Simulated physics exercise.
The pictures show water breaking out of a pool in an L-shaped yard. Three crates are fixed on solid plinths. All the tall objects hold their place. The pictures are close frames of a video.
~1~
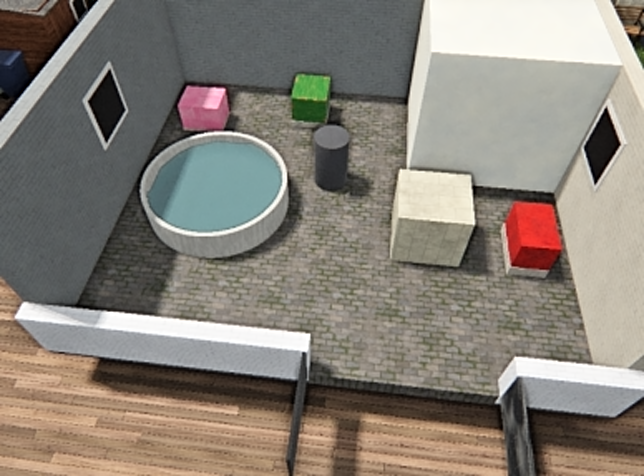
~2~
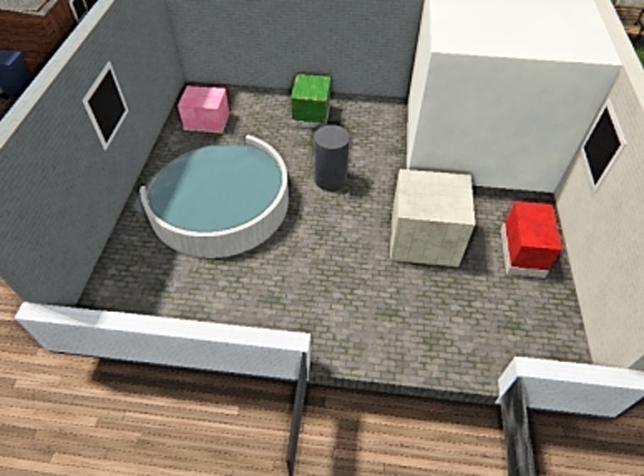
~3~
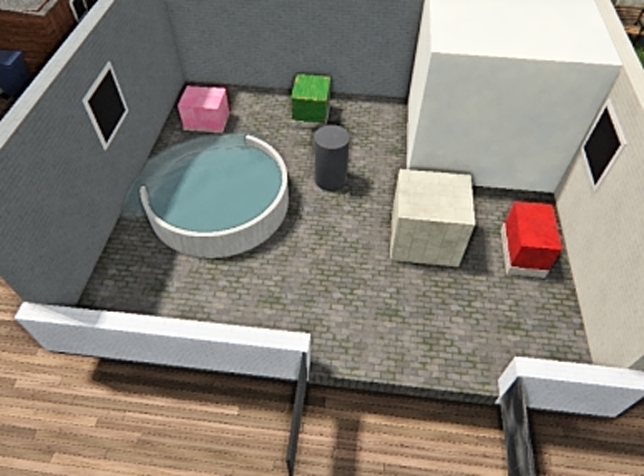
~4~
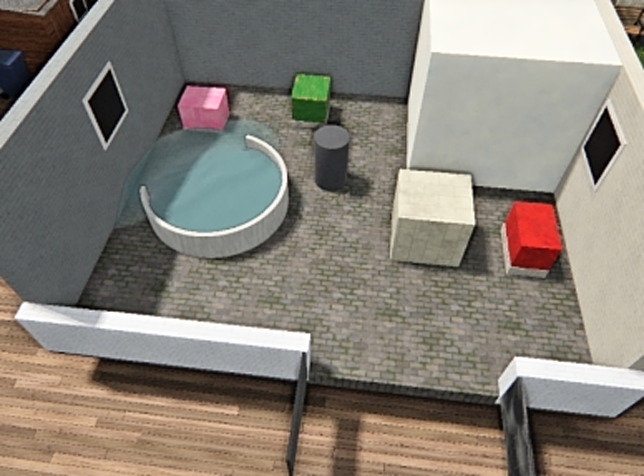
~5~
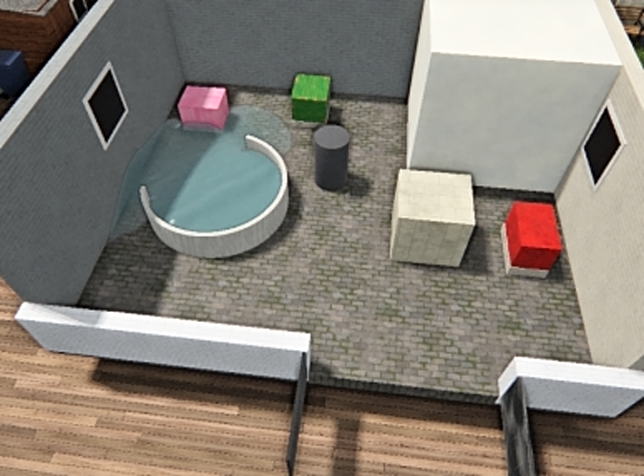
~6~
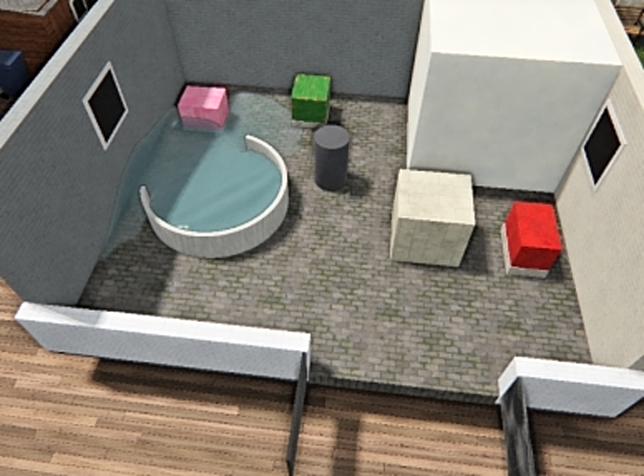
Water pours through a gap that opens in the far side of a round white-walled pool, spreading over the grey paving toward the left wall and around the pink block, then thinly toward the green block.
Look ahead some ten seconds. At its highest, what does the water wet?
The pink crate is soaked; the green crate is soaked; the red crate keeps dry.
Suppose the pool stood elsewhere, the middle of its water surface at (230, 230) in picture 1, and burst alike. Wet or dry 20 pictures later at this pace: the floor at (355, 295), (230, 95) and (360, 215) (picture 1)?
One after the other: Clear, covered, not flooded.
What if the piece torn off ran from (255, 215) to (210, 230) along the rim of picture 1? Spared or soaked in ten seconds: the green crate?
In short: Green crate keeps dry.
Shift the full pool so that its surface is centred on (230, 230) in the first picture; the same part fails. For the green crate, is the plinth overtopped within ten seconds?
My reading: Green is topped.
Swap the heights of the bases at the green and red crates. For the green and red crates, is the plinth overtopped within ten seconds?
In short: Green crate is soaked, red crate remains dry.
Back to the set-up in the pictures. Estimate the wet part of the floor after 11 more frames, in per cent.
Some 30 per cent.
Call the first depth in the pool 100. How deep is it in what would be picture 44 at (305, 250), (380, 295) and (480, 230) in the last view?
In that order: 6, 4 and 2 per cent.
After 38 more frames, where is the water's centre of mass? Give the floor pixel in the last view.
At about (261, 175).
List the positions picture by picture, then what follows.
In the first picture, still water in the round tank at (215, 183).
In the second picture, the front is at a hidden place, out from the gap on the round tank's far side.
In the third picture, water pours out on the round tank's far side and has run to (122, 213).
In the fourth picture, the front is at (274, 137), out from the gap on the round tank's far side.
In the fifth picture, the front is at (273, 118), out from the gap on the round tank's far side.
In the sixth picture, the front is at (260, 97), out from the gap on the round tank's far side.
A moment on, water covers 25 % of the floor; the pink crate water round its plinth, the green crate water round its plinth, the red crate not reached.
Next, water covers 30 % of the floor; the pink crate water round its plinth, the green crate water round its plinth, the red crate not reached.
Then, water covers 45 % of the floor; the pink crate water round its plinth, the green crate water round its plinth, the red crate not reached.
Later, water covers 75 % of the floor; the pink crate water round its plinth, the green crate water round its plinth, the red crate water round its plinth.
In the end, water covers 90 % of the floor; the pink crate was topped, the green crate was topped, the red crate stayed above the water.
